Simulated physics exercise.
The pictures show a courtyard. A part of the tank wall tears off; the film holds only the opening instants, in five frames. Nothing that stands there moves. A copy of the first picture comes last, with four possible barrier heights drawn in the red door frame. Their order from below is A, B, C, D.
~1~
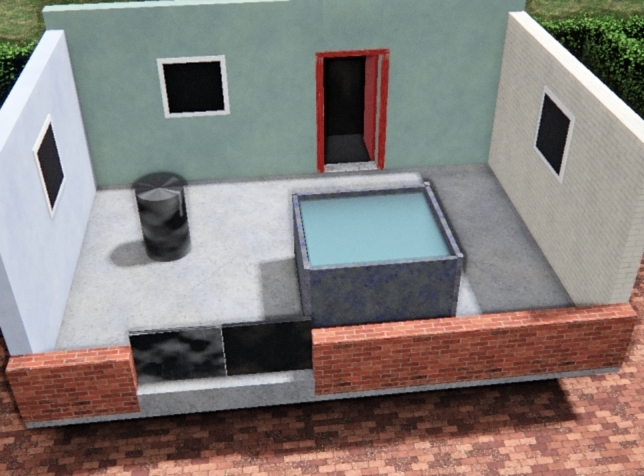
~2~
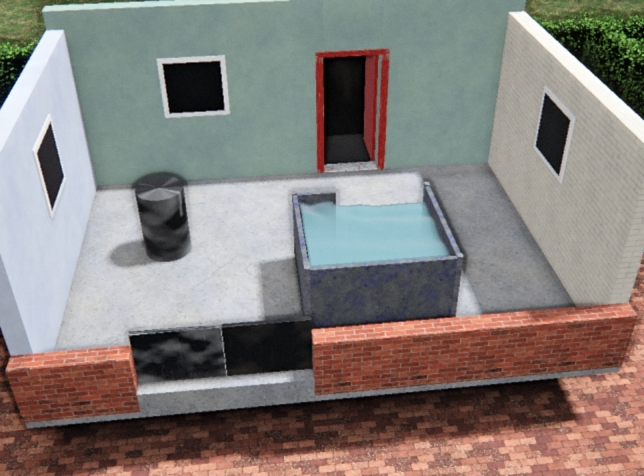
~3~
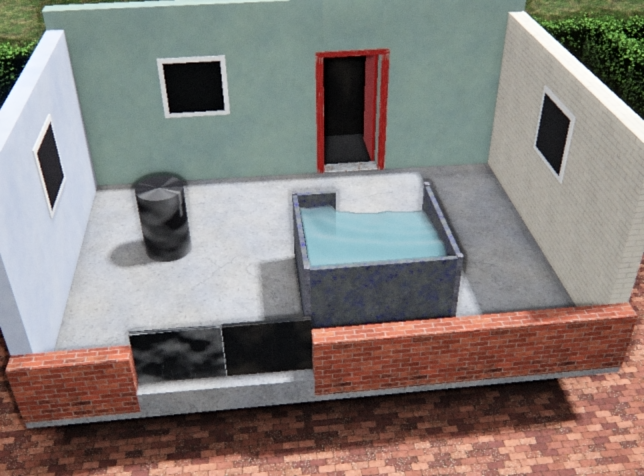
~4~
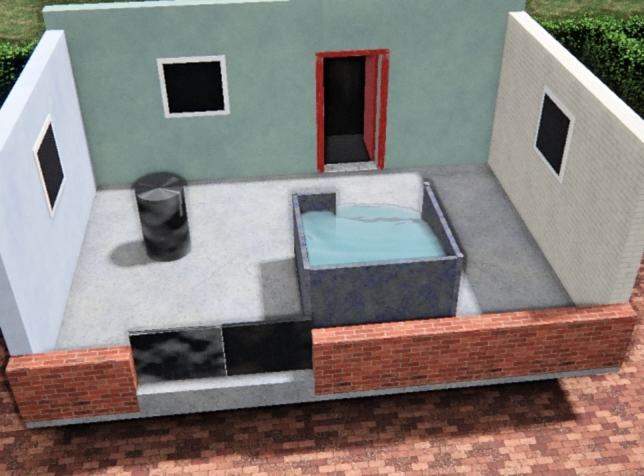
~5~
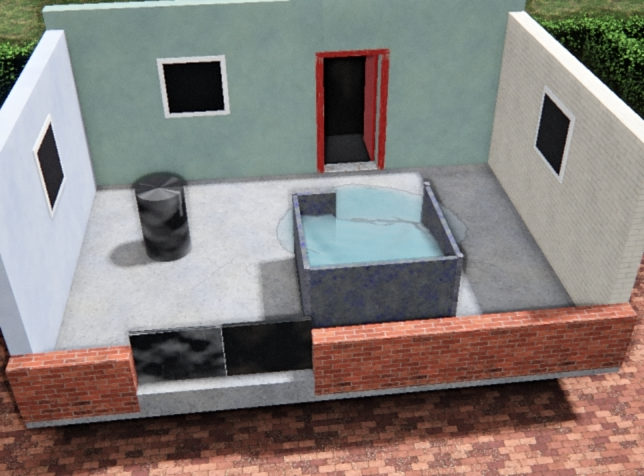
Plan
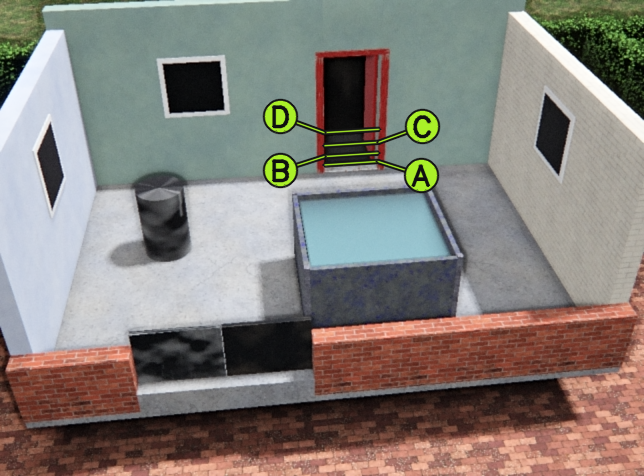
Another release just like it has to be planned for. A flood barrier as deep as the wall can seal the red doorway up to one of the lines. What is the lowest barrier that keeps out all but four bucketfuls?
That is height C.
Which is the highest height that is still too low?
Height B.
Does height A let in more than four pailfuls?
Yes, that goes wrong.
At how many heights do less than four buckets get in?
Two of them.
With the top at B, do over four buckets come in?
Yes.
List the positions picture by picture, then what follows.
Water in the tank at rest, its middle at (372, 229); foot of the red doorway at (351, 171); shut gate at (222, 334).
Water covers 1 % of the ground, its front hidden from here.
Water covers 4 % of the ground, its front hidden from here.
Water covers 8 % of the ground, its front hidden from here.
Water covers 15 % of the ground and shows as far out as (344, 187).
On the marked copy, A at (351, 163); B at (351, 154); C at (351, 144); D at (351, 130); from the bottom up A, B, C, D.
For height A, dozens of bucketfuls pour in.
For height B, about 14 bucketfuls get in.
For height C, a splash gets over, under a bucket.
For height D, nothing gets over.
